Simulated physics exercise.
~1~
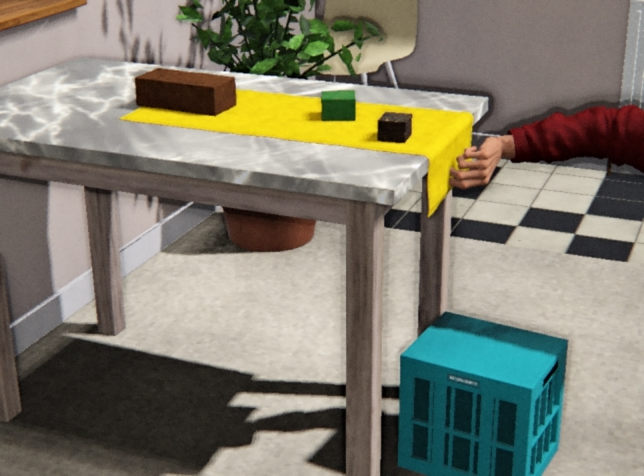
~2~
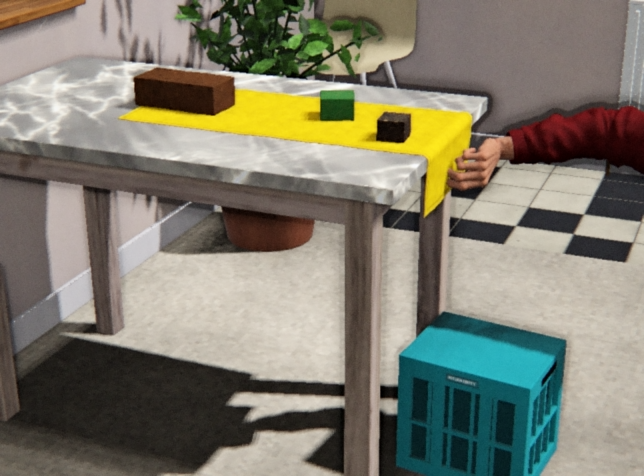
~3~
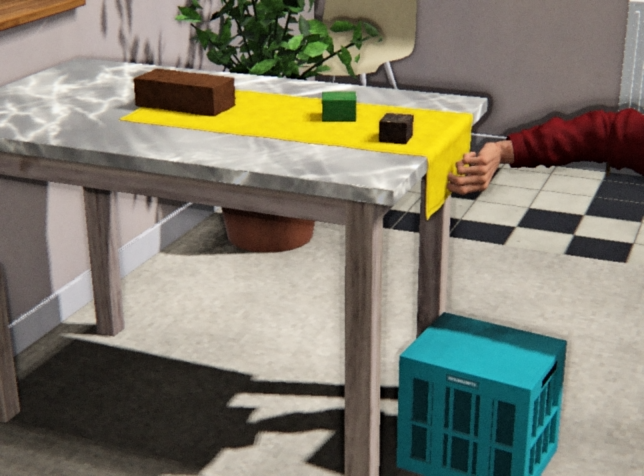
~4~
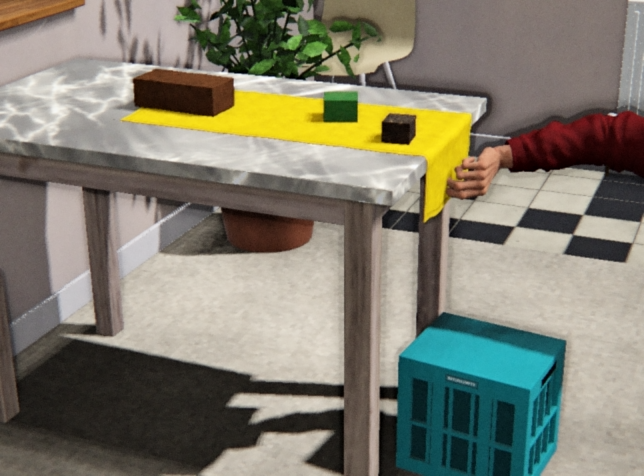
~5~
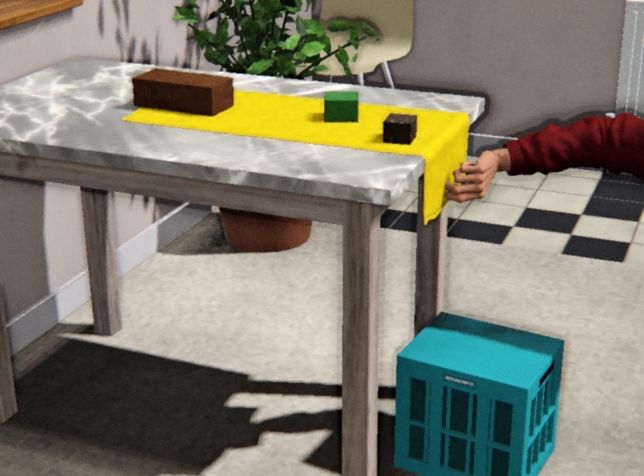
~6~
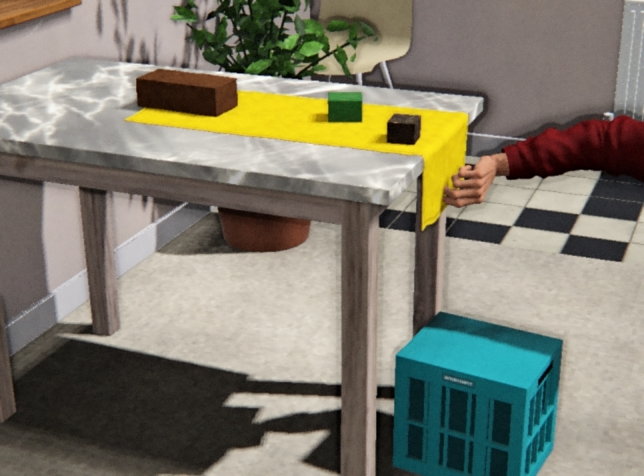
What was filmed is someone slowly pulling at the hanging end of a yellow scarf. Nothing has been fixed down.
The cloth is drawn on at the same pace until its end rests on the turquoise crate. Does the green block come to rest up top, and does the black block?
One by one: The green block does not; the black block does not.
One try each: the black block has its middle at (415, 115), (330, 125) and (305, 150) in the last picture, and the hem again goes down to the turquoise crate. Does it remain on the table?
1: Off. 2: Off. 3: On.
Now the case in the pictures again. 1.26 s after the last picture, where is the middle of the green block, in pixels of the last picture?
It is near (428, 116) at that moment.
Then, 1.26 s after the last picture, hem going down; green block carried along near (428, 116); black block down below near (551, 330).
Then, 2.36 s after the last picture, hem on the crate; green block down below near (602, 265); black block down below near (551, 330).
At rest, hem on the crate; green block down below near (602, 265); black block down below near (551, 330). The green block falls off and the black block goes over the edge.
